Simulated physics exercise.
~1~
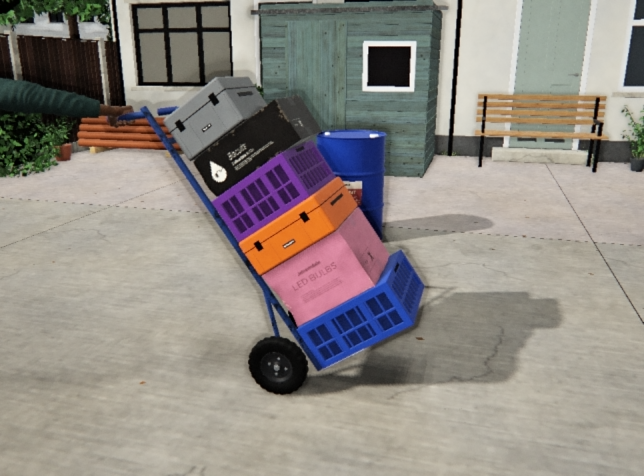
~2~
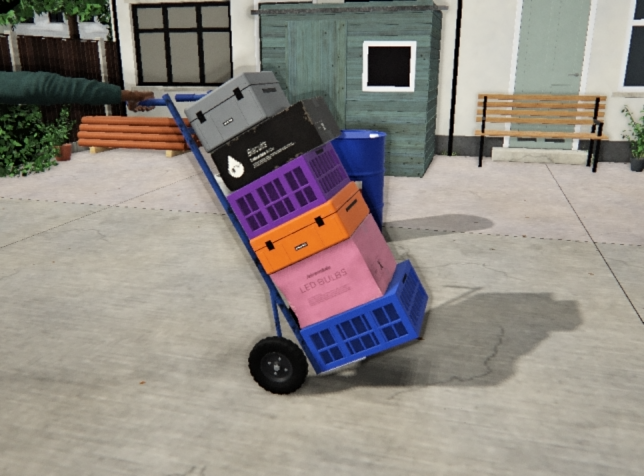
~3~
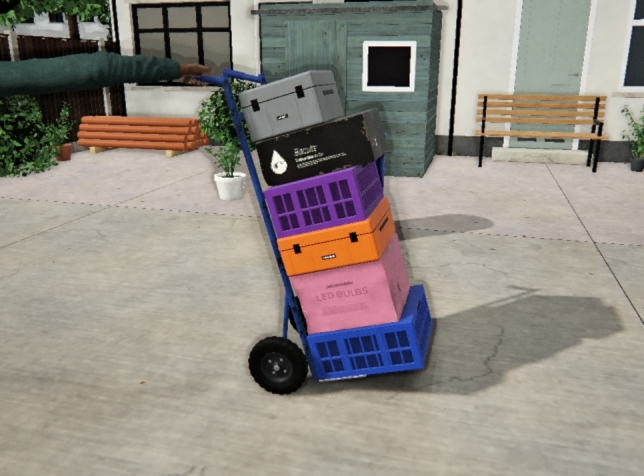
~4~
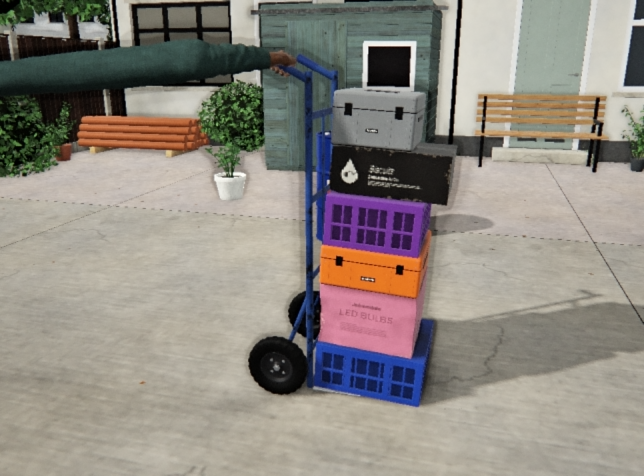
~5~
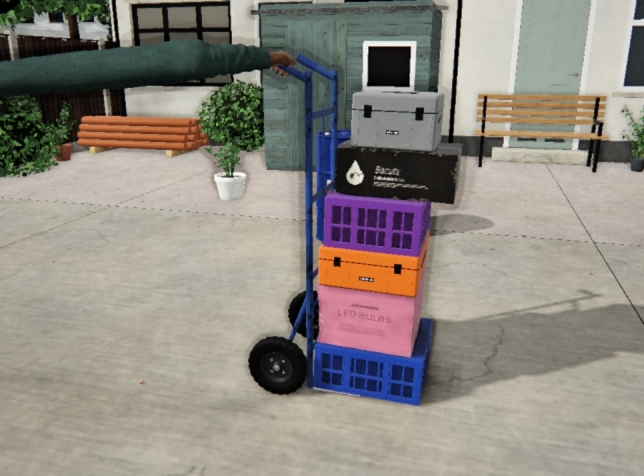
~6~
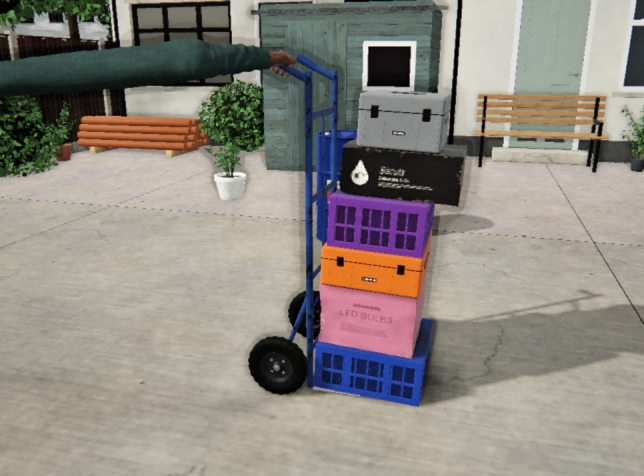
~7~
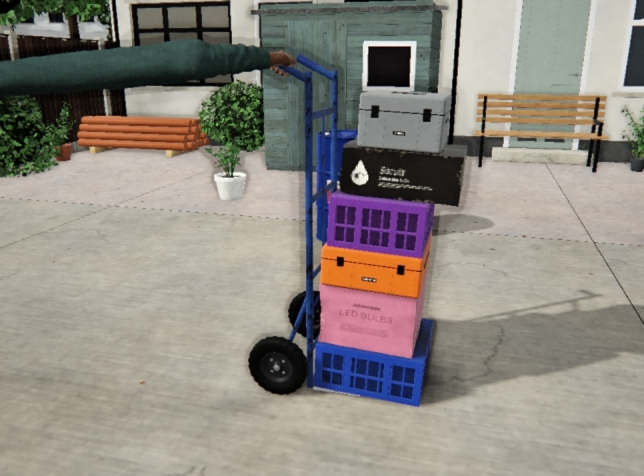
In a paved yard before a pale house with a green shed and a wooden bench, a still camera looks at a blue two-wheeled hand truck from the side. It leans back to the left, stacked from the bottom with a blue crate, pink box, orange toolbox, purple crate, black box and grey toolbox. A green-sleeved arm from the left swings it upright, and its plate meets the ground. The upper pieces rock and slip a little to the right, the grey toolbox most clearly. The stack settles unevenly but standing, the blue crate still in place on the plate.
